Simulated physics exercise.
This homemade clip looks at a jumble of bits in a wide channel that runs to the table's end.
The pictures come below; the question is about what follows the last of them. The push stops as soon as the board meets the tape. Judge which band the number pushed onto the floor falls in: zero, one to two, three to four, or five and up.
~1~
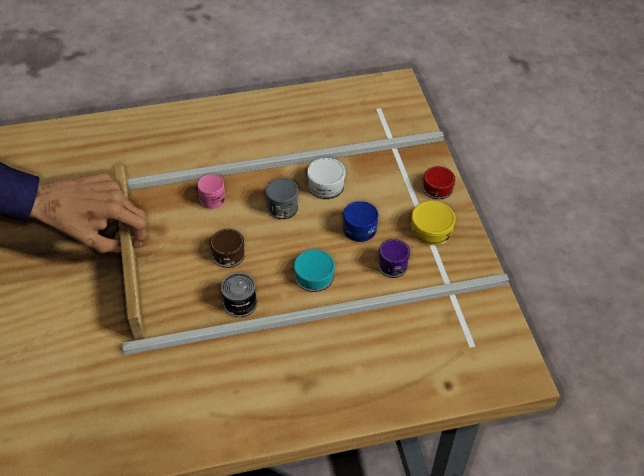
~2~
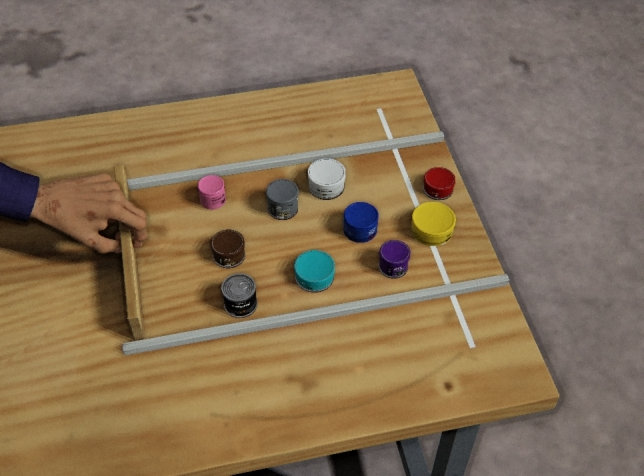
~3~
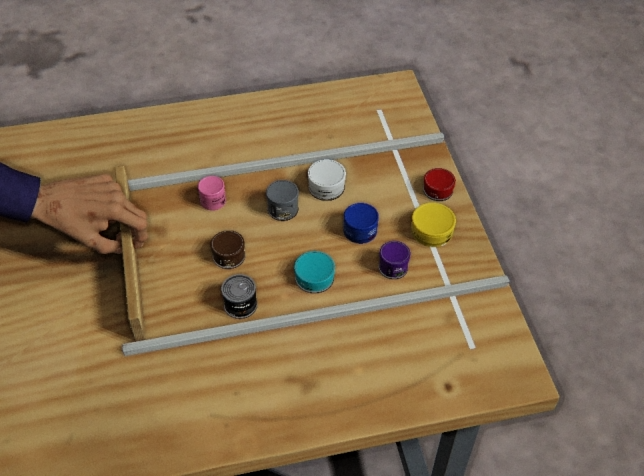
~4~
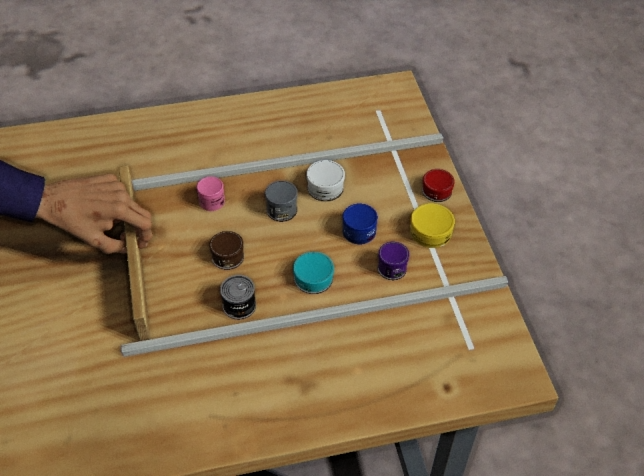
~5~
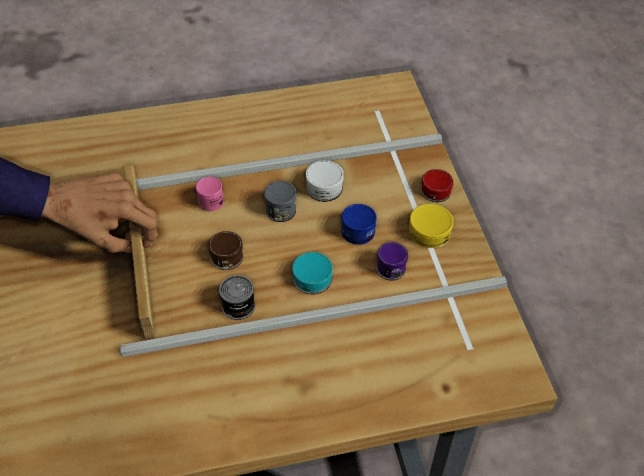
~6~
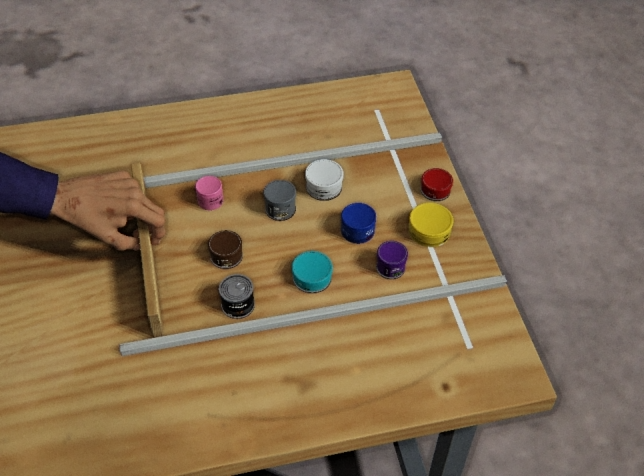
It falls in the one to two band.
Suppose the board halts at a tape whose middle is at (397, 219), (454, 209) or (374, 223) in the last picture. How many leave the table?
So, one try after another, the floor gets 0, then 5, then 0.
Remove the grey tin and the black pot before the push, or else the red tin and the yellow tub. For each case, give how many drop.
Fallen: 0 in the first try, 0 in the other.
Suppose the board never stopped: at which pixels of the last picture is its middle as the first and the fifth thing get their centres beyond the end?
For the first, roughly (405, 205); for the next, roughly (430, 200).
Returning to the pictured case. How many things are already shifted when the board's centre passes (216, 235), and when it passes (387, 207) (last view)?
First 3 and then 10.
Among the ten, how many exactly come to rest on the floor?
Count of fallen: 1.
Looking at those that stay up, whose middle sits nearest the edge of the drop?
It's the yellow tub that is foremost.
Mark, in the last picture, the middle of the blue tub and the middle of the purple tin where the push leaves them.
The blue tub comes to rest close to (452, 190), while the purple tin rests close to (480, 251).
A little later, none off yet; red tin at rest near (437, 185); yellow tub at rest near (430, 225); purple tin at rest near (392, 260).
Next, none off yet; red tin at rest near (437, 185); yellow tub at rest near (430, 225); purple tin moving near (396, 261).
When it is over, the number that fall off is one or two; down, red tin.
